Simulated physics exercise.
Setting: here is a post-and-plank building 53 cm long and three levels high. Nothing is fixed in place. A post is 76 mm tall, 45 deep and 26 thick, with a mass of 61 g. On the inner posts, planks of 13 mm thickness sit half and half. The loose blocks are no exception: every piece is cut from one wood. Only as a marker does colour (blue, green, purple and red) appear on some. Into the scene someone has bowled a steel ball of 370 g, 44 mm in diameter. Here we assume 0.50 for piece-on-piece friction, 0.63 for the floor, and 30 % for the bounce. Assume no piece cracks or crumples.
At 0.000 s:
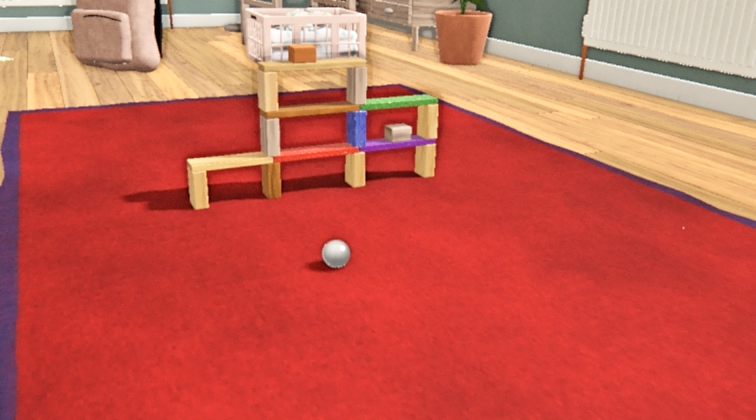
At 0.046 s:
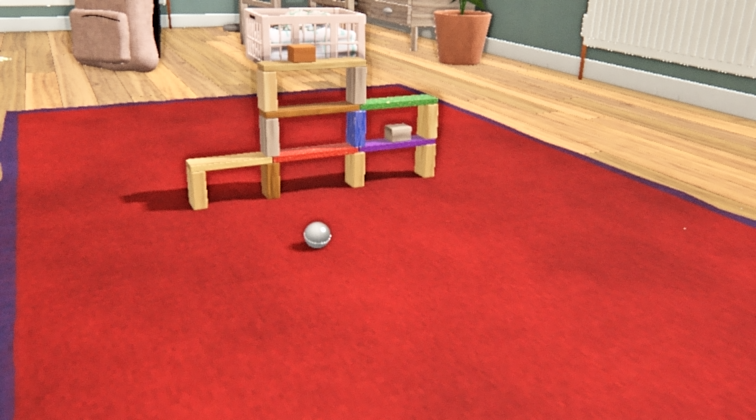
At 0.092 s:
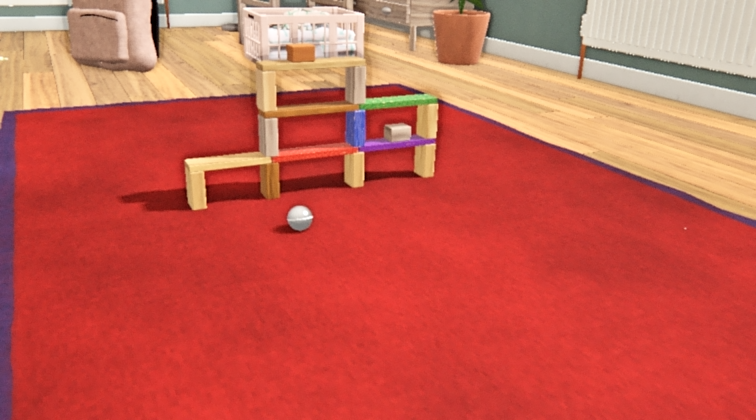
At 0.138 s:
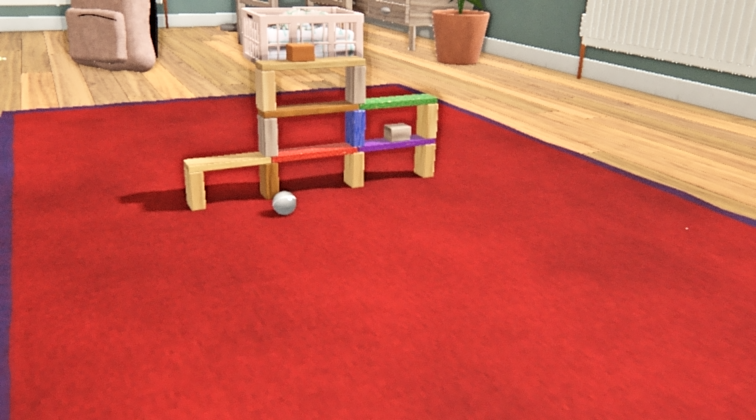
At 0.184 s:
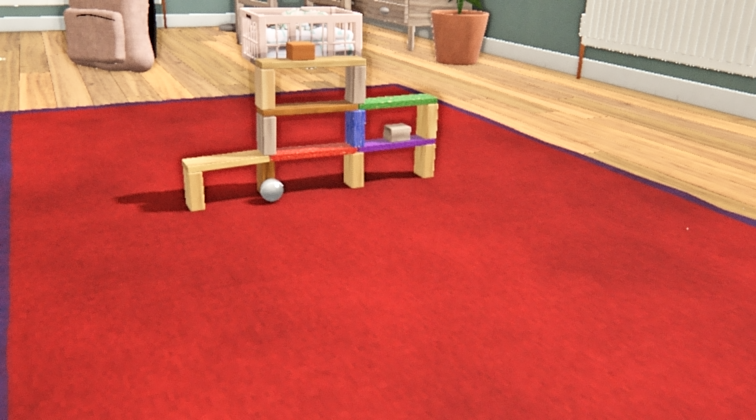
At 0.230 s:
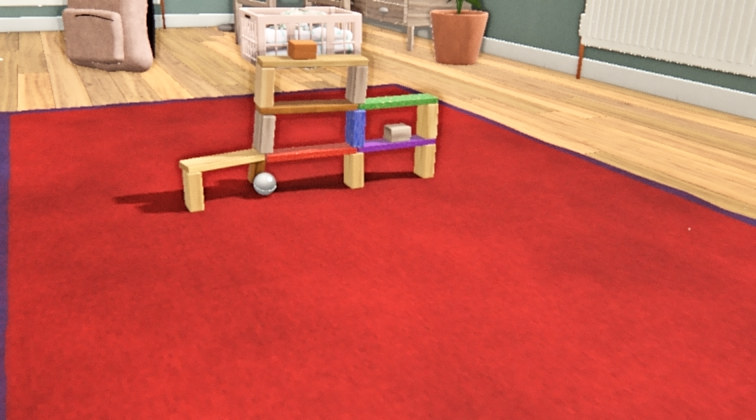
Steel ball rolling away across a red rug toward a plank-and-post block building, striking a lower post and nudging it askew.
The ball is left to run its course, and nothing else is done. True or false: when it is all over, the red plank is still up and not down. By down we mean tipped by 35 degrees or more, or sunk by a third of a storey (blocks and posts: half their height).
False.
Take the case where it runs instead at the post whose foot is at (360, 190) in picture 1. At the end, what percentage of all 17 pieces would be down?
80 percent.
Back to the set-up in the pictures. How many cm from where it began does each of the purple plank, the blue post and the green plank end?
The purple one ends around 0 cm from its start, the blue one around 4 cm and the green one around 22 cm.
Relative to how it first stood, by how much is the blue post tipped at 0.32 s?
Roughly 10°.
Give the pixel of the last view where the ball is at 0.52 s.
It sits close to pixel (231, 154).
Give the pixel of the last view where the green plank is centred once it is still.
Roughly (459, 187).
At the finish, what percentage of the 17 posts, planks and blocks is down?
Estimate: Close to 70%.
By 0.32 s, ball still moving; 7 of the 17 pieces down; red plank tilted 25°, 34 mm lower; blue post tilted 8°.
By 0.52 s, ball still moving; 8 of the 17 pieces down; red plank tilted 26°, 36 mm lower; blue post tilted 33°.
By 0.84 s, ball still moving; 12 of the 17 pieces down; red plank tilted 26°, 36 mm lower; blue post on its side.
When it is over (1.6 s), ball rolling away; 12 of the 17 pieces down; red plank tilted 26°, 37 mm lower; green plank upside down; blue post on its side. In pixels of the last frame, middles, red plank near (308, 166), green plank near (459, 187).
